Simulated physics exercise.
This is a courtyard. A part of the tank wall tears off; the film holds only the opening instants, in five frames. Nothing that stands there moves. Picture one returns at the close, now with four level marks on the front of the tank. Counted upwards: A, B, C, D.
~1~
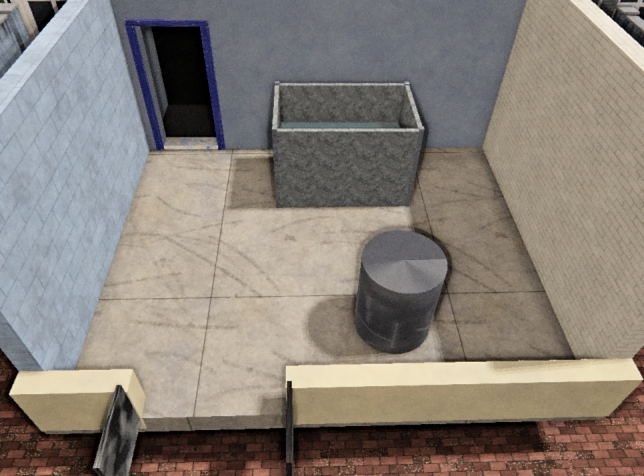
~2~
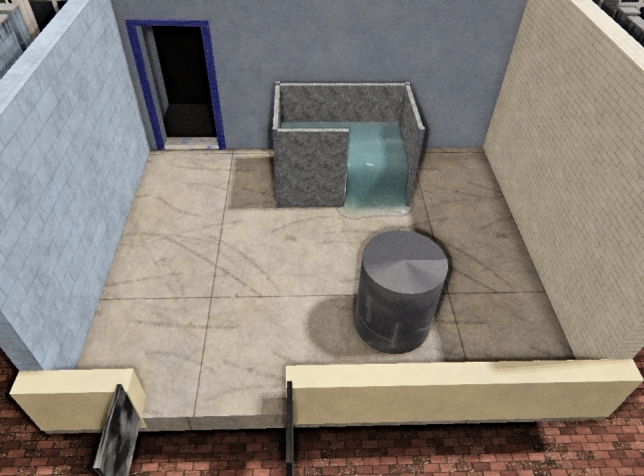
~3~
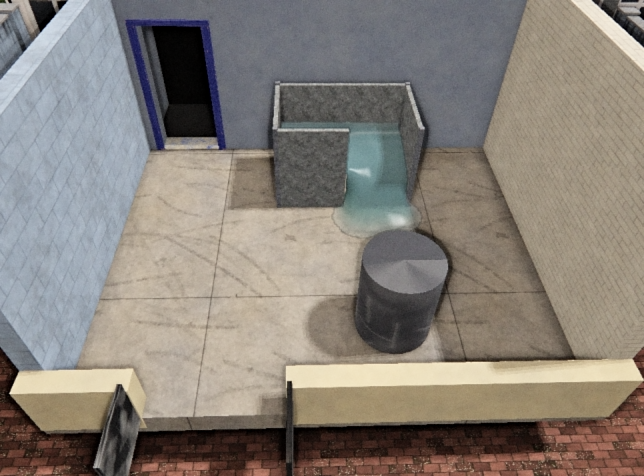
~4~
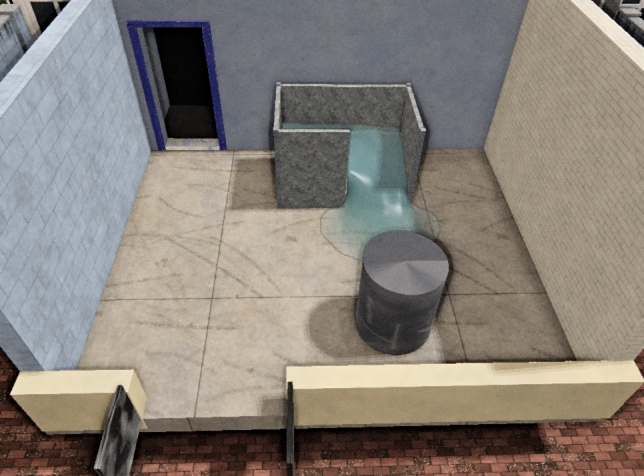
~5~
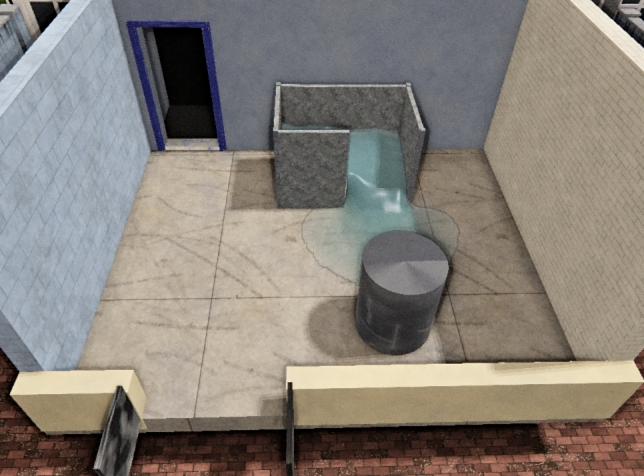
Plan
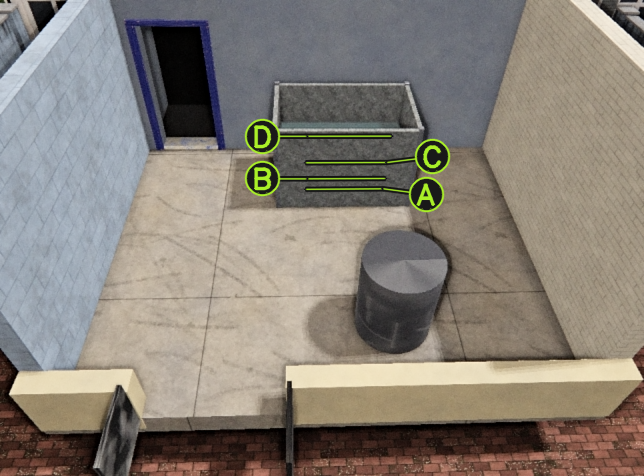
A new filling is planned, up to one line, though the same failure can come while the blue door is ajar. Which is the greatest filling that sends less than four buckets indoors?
Level C just does it.
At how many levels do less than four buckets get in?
Three of the four.
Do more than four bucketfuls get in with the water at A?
No, that is safe.
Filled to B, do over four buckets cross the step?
No, not at all.
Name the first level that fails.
It is D.
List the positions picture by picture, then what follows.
In the first picture, water in the tank at rest, its middle at (343, 142); foot of the blue doorway at (192, 149); open gate at (209, 365).
In the second picture, water covers 1 % of the ground, its front hidden from here.
In the third picture, water covers 3 % of the ground, its front hidden from here.
In the fourth picture, water covers 7 % of the ground, its front hidden from here.
In the fifth picture, front seen at (326, 255), 12 % of the ground wet.
On the marked copy, A at (344, 189); B at (345, 178); C at (346, 162); D at (348, 136); from the bottom up A, B, C, D.
For level A, nothing gets over.
For level B, nothing gets over.
For level C, a bucket or two gets in.
For level D, about 12 bucketfuls get in.
